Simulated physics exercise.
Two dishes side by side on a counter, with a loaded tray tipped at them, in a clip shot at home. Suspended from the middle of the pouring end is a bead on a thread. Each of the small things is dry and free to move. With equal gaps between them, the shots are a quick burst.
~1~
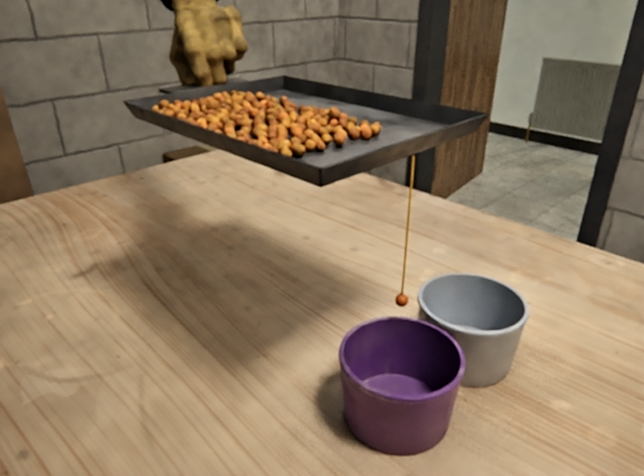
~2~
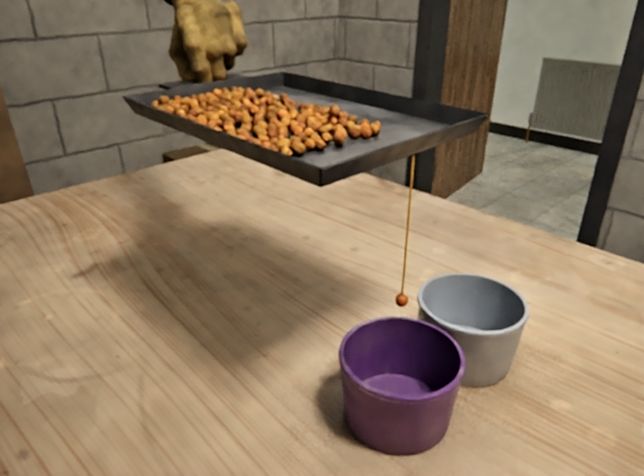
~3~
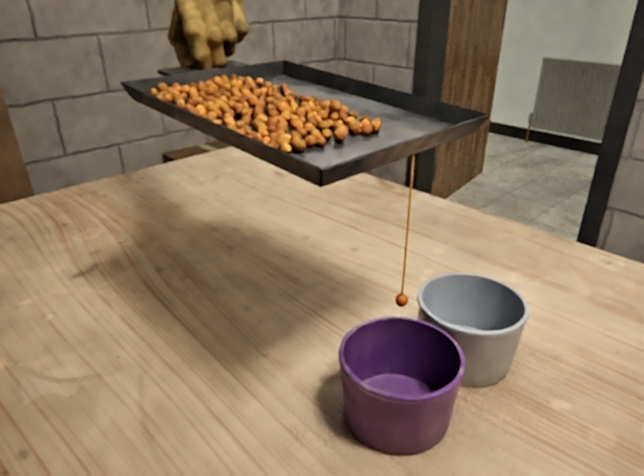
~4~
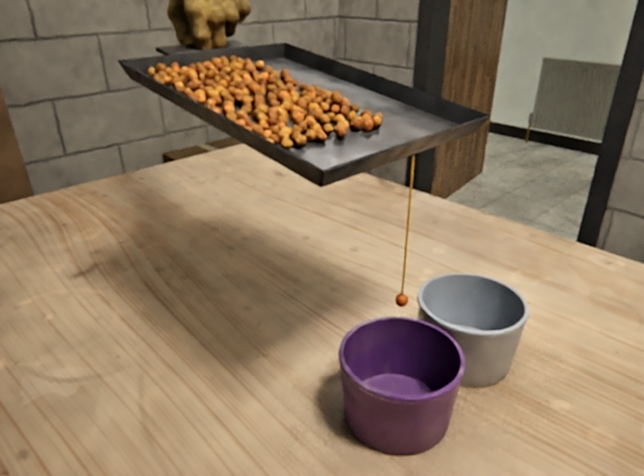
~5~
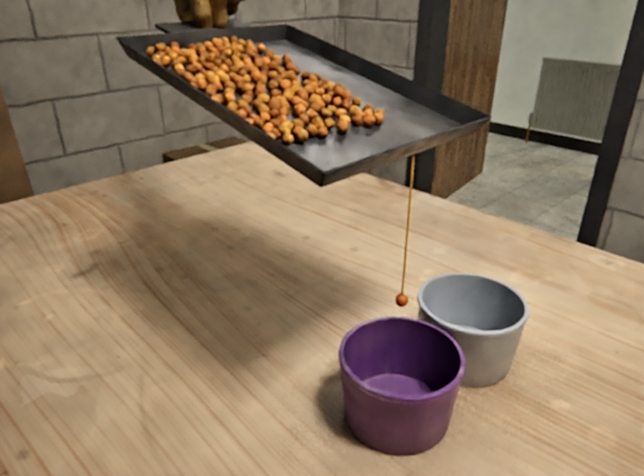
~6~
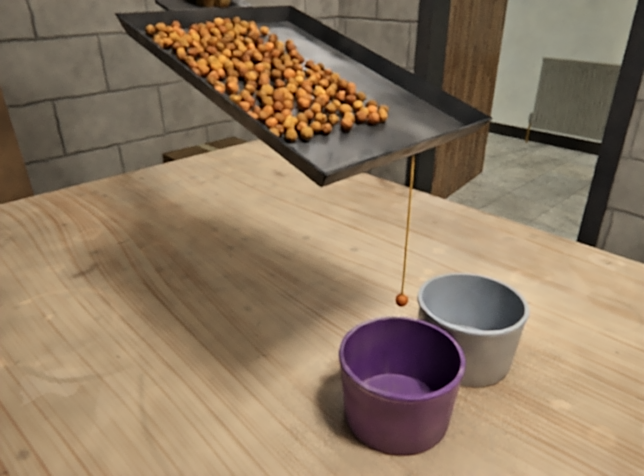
In a room with grey block walls, a pale wooden counter is seen from slightly above by a still camera. A gloved hand holds the far end of a dark tray of orange-brown roasted chickpeas, with a bead hanging on a thread beneath its near end, beside a purple dish and a grey one. The hand lifts the far end steadily, steepening the tray, while the bead and dishes stay still.
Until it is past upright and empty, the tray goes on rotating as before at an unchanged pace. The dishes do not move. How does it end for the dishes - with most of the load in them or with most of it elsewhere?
The greater share is going to end up in the dishes.
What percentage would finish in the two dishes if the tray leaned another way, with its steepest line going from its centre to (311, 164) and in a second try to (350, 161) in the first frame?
Shares: 20 %, then 40 %.
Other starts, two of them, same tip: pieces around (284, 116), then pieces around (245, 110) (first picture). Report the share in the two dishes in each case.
Shares: 80 % for the first, 60 % for the second.
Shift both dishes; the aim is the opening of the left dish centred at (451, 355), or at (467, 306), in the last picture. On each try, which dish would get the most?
Well, first the dish at left, then the dish at left.
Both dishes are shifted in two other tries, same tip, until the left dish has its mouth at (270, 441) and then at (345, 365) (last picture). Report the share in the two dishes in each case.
You'd get 40 in a hundred the first time and 40 in a hundred the second.
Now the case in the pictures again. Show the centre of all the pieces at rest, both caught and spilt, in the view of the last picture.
Near (413, 397).
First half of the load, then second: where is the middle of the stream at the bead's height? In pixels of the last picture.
First close to (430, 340), next close to (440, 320).
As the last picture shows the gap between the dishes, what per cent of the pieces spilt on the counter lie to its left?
Looks like close to 40 per cent of it.
Soon, tray tipped steeply; about two thirds on the tray; a stray few in the left dish; a stray few in the right dish; a stray few outside both; about a quarter in the air.
A while on, tray tipped right over; a stray few on the tray; about a third in the left dish; about a quarter in the right dish; about a quarter outside both; about a quarter in the air.
Towards the end, tray tipped past a quarter turn; about half in the left dish; about a quarter in the right dish; about a quarter outside both.
Finally, tray tipped past a quarter turn; about half in the left dish; about a quarter in the right dish; about a quarter outside both.
